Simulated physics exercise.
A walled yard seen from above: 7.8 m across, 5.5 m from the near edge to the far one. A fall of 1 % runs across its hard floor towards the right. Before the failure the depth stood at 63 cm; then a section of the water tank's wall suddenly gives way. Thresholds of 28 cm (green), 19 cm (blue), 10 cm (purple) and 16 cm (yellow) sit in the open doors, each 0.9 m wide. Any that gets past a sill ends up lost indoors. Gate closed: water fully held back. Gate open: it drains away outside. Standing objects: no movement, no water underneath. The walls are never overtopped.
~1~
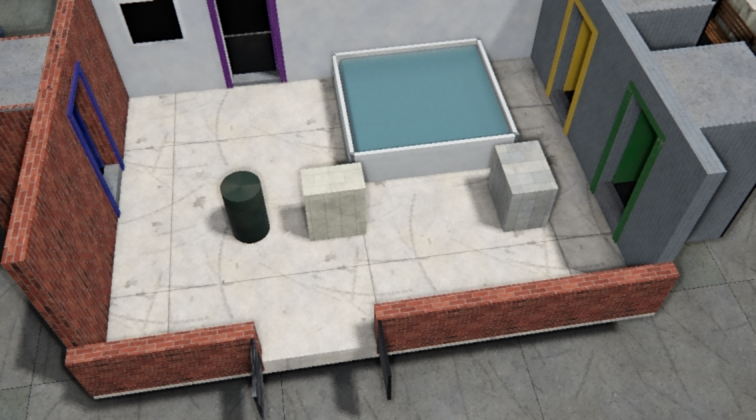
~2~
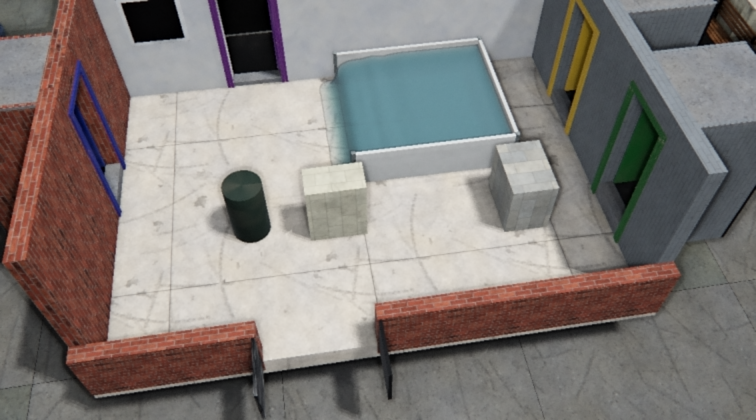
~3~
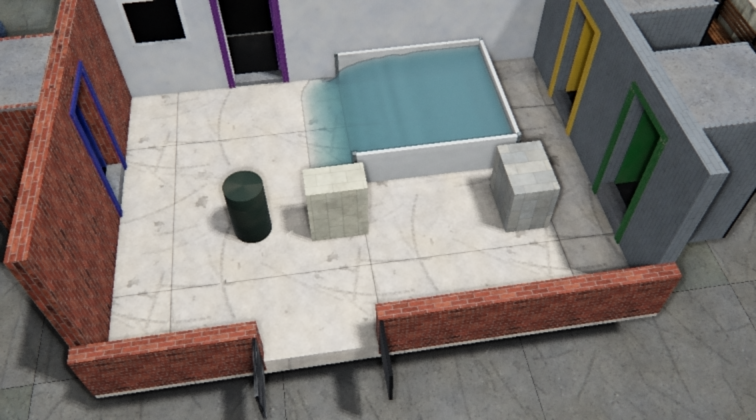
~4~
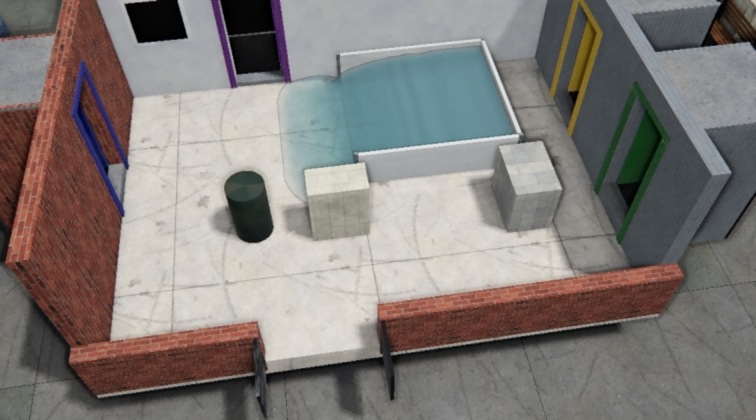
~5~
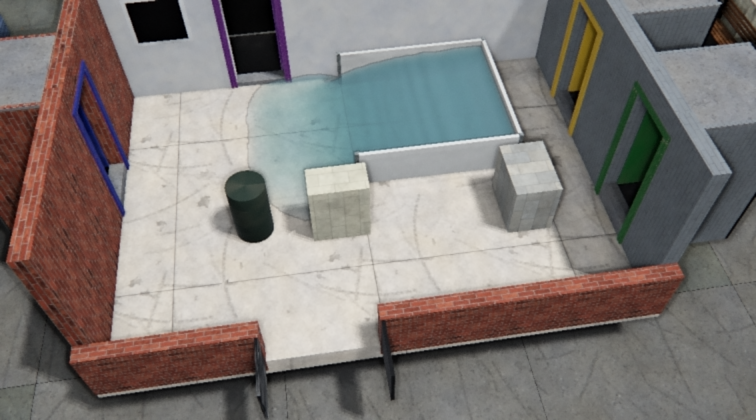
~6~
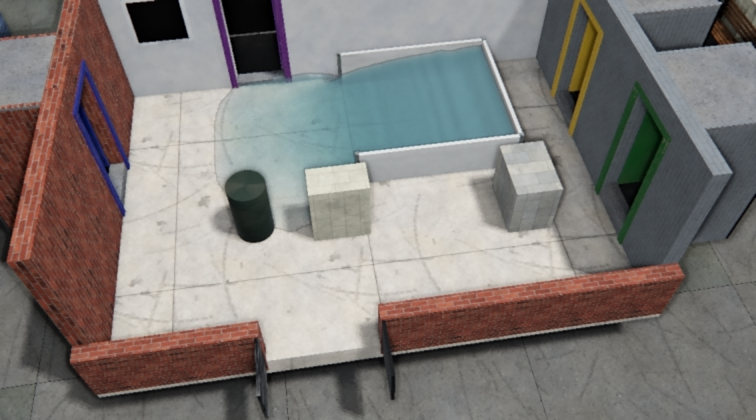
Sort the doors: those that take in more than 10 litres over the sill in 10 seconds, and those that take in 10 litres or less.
Sorted: The green door takes in 10 litres or less; the blue door takes in more; the purple door takes in more; the yellow door takes in 10 litres or less.
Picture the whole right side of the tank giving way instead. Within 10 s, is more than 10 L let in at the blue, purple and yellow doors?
Compared with the limit, blue is lower, purple is lower and yellow is higher.
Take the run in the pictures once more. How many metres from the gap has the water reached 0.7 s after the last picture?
I'd put it close to 4.2 m.
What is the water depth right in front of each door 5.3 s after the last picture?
Centimetres: Green 0 / blue 11 / purple 15 / yellow 0.
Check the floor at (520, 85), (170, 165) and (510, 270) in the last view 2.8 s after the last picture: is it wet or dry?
Untouched, submerged, untouched.
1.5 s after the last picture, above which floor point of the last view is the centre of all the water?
Its balance point lies near (321, 136).
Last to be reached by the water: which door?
The yellow door.
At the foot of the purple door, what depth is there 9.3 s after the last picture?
Depth: ~ 6.5 cm.
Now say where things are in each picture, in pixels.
The first frame shows the water tank at (420, 96) is whole and still, 63 cm deep.
In the second frame, the front is at a hidden place, 1.3 m from the gap at (347, 122); 0.5 m2 of floor is under water; 63 cm left at the back of the water tank.
In the third frame, water pours out at (348, 124) and has run 1.5 m, to a hidden place; typically 12 cm deep outside, 63 cm at the water tank's back.
In the fourth frame, the front is at a hidden place, 1.7 m from the gap at (349, 124); 3.2 m2 of floor is under water; 63 cm left at the back of the water tank.
In the fifth frame, the front is at (305, 215), 2.1 m from the gap at (350, 125); 5.0 m2 of floor is under water; 63 cm left at the back of the water tank.
In the sixth frame, water pours out at (350, 125) and has run 2.4 m, to a hidden place; typically 8 cm deep outside, 63 cm at the water tank's back.
Then, 0.7 s after the last picture water covers 35 % of the floor and is deepest (31 cm) near (130, 156); green door not reached, blue door 22 cm at the sill, 0 L in, purple door 15 cm at the sill, 1 L in, yellow door not reached.
Then, 1.5 s after the last picture water covers 45 % of the floor and is deepest (44 cm) near (145, 99); green door not reached, blue door 31 cm at the sill, 16 L in, purple door 18 cm at the sill, 14 L in, yellow door not reached.
Then, 2.8 s after the last picture water covers 55 % of the floor and is deepest (34 cm) near (145, 106); green door not reached, blue door 31 cm at the sill, 91 L in, purple door 15 cm at the sill, 41 L in, yellow door not reached.
Then, 5.3 s after the last picture water covers 75 % of the floor and is deepest (22 cm) near (150, 361); green door not reached, blue door 11 cm at the sill, 120 L in, purple door 15 cm at the sill, 92 L in, yellow door not reached.
Then, 9.3 s after the last picture water covers 95 % of the floor and is deepest (18 cm) near (619, 265); green door 13 cm at the sill, 0 L in, blue door 7 cm at the sill, 120 L in, purple door 6 cm at the sill, 103 L in, yellow door 8 cm at the sill, 0 L in.
